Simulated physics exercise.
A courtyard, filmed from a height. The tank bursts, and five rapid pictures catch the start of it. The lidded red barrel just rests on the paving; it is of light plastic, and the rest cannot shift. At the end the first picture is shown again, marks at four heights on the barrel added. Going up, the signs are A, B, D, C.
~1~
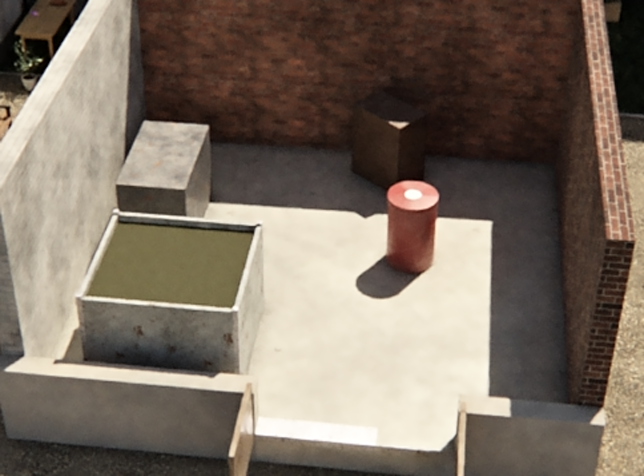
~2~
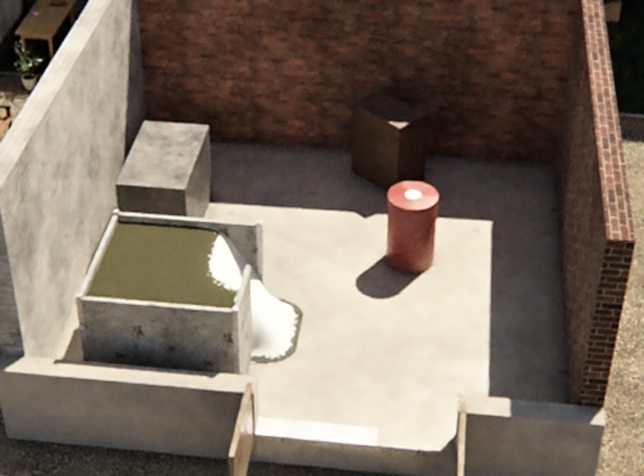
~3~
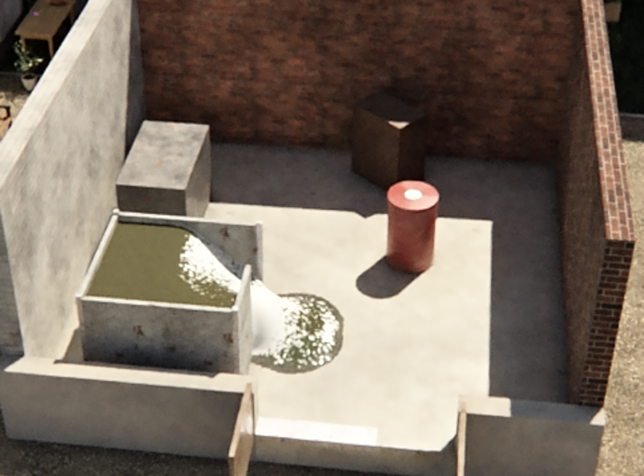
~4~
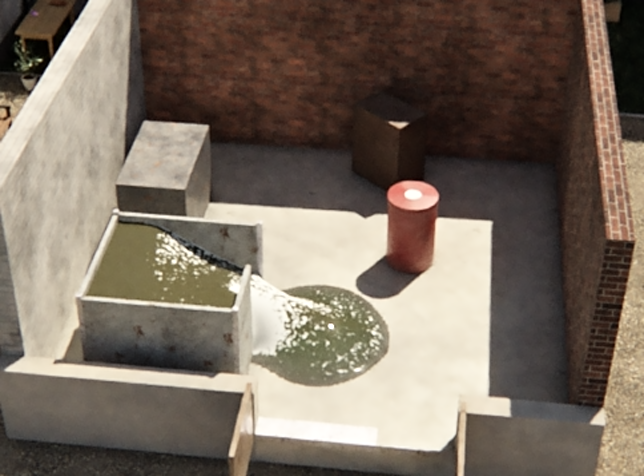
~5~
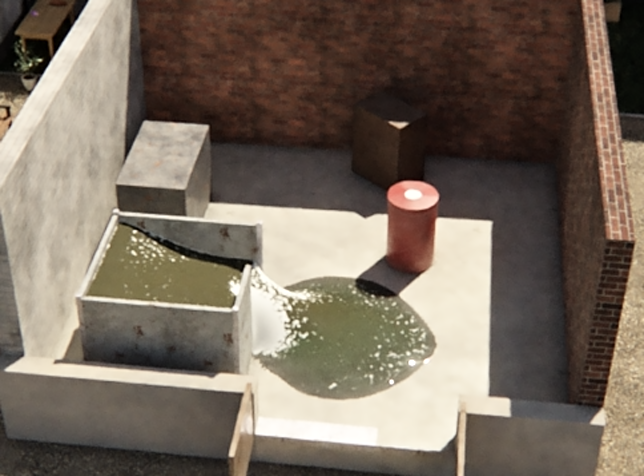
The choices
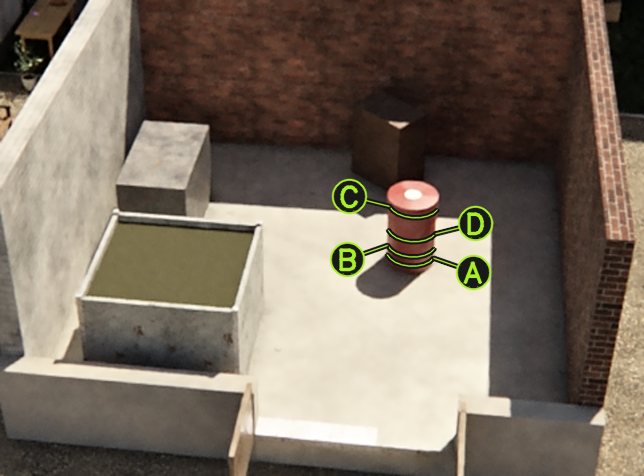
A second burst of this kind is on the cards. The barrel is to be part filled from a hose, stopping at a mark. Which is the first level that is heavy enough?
Use level D.
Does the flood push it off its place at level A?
Yes.
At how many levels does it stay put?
Two of the four.
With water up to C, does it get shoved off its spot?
No.
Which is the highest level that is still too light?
That would be B.
In lime, A at (409, 266); B at (409, 256); C at (412, 217); D at (410, 241); from the bottom up A, B, D, C.
With A, it is pushed about 4 times its own width away.
With B, it is pushed about half its own width away.
With C, it does not move.
With D, it does not move.
